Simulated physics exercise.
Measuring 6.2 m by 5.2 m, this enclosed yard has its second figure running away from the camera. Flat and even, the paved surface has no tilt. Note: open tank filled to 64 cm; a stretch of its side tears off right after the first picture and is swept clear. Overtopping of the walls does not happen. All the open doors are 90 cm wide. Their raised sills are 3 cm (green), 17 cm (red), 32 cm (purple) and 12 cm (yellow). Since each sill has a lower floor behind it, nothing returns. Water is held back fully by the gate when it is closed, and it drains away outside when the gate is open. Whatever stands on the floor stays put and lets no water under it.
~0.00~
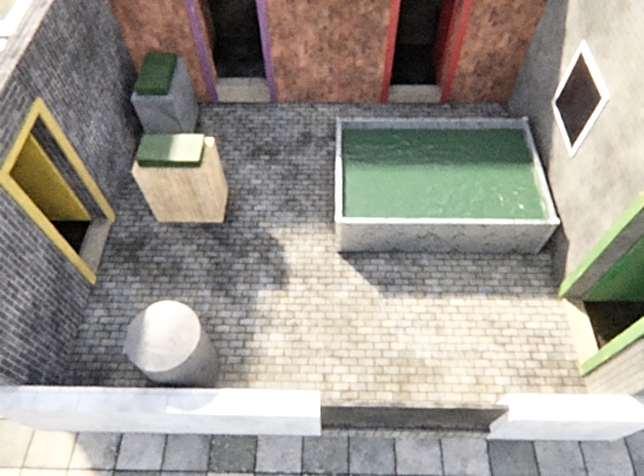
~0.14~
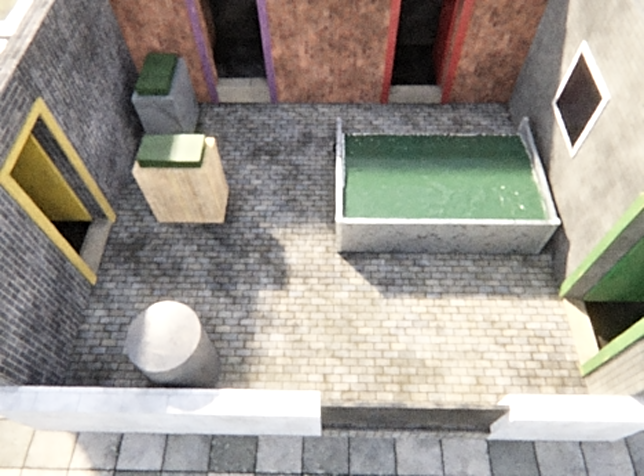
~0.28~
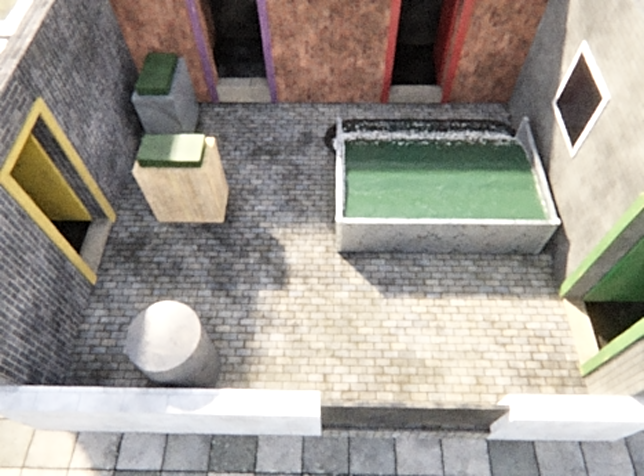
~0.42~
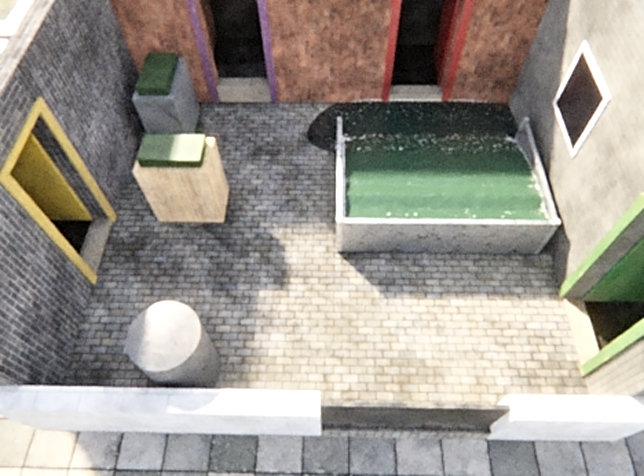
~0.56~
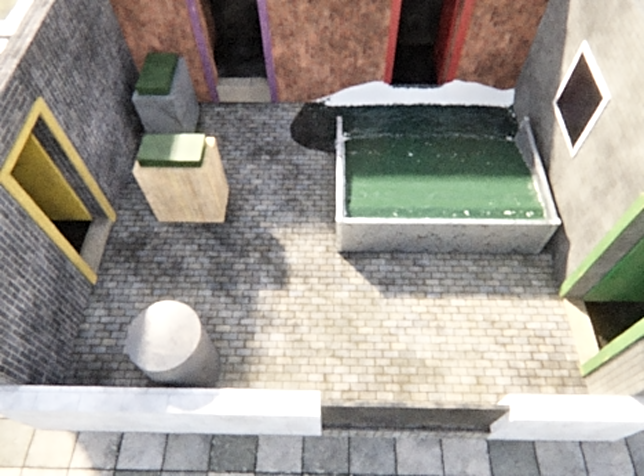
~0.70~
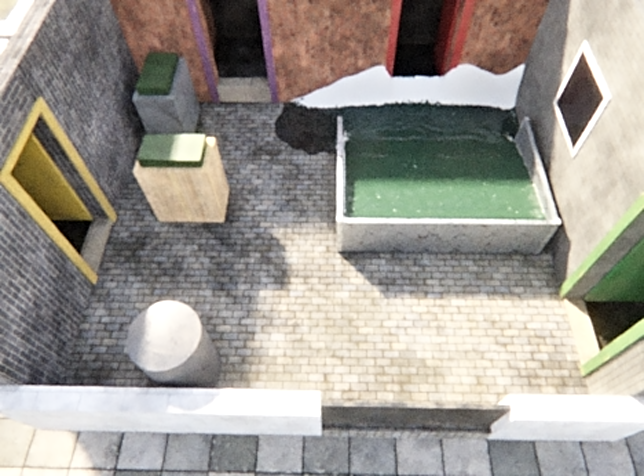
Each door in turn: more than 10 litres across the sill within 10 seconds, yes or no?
Answers: Green door, no; red door, yes; purple door, no; yellow door, no.
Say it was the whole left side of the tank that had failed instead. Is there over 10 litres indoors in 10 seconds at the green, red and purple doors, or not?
Green exceeds; red falls short; purple falls short.
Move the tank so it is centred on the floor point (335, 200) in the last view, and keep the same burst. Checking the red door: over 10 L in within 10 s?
After that, the red door ends up outside the limit.
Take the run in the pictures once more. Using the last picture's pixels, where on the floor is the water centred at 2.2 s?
Near (405, 153).
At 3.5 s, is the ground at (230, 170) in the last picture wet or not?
Looks like it's submerged.
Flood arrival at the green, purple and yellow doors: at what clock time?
Green: 2.2 s; purple: 1.0 s; yellow: 2.8 s.
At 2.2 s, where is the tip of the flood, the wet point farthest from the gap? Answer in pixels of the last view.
Point: Roughly (151, 105).
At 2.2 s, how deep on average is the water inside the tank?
About 20 centimetres on average.
After 1.4 s water covers 20 % of the floor and is deepest (52 cm) near (464, 106); green door not reached, red door 49 cm at the sill, 153 L in, purple door 9 cm at the sill, 0 L in, yellow door not reached.
After 2.2 s water covers 30 % of the floor and is deepest (40 cm) near (506, 106); green door not reached, red door 38 cm at the sill, 313 L in, purple door 11 cm at the sill, 0 L in, yellow door not reached.
After 3.5 s water covers 50 % of the floor and is deepest (26 cm) near (128, 177); green door 3 cm at the sill, 1 L in, red door 19 cm at the sill, 385 L in, purple door 10 cm at the sill, 0 L in, yellow door 6 cm at the sill, 0 L in.
After 6.0 s water covers 85 % of the floor and is deepest (27 cm) near (506, 106); green door 2 cm at the sill, 1 L in, red door 20 cm at the sill, 398 L in, purple door 19 cm at the sill, 0 L in, yellow door 5 cm at the sill, 0 L in.
After 10.0 s water covers 95 % of the floor and is deepest (14 cm) near (164, 405); green door 3 cm at the sill, 2 L in, red door 9 cm at the sill, 403 L in, purple door 13 cm at the sill, 0 L in, yellow door 5 cm at the sill, 0 L in.
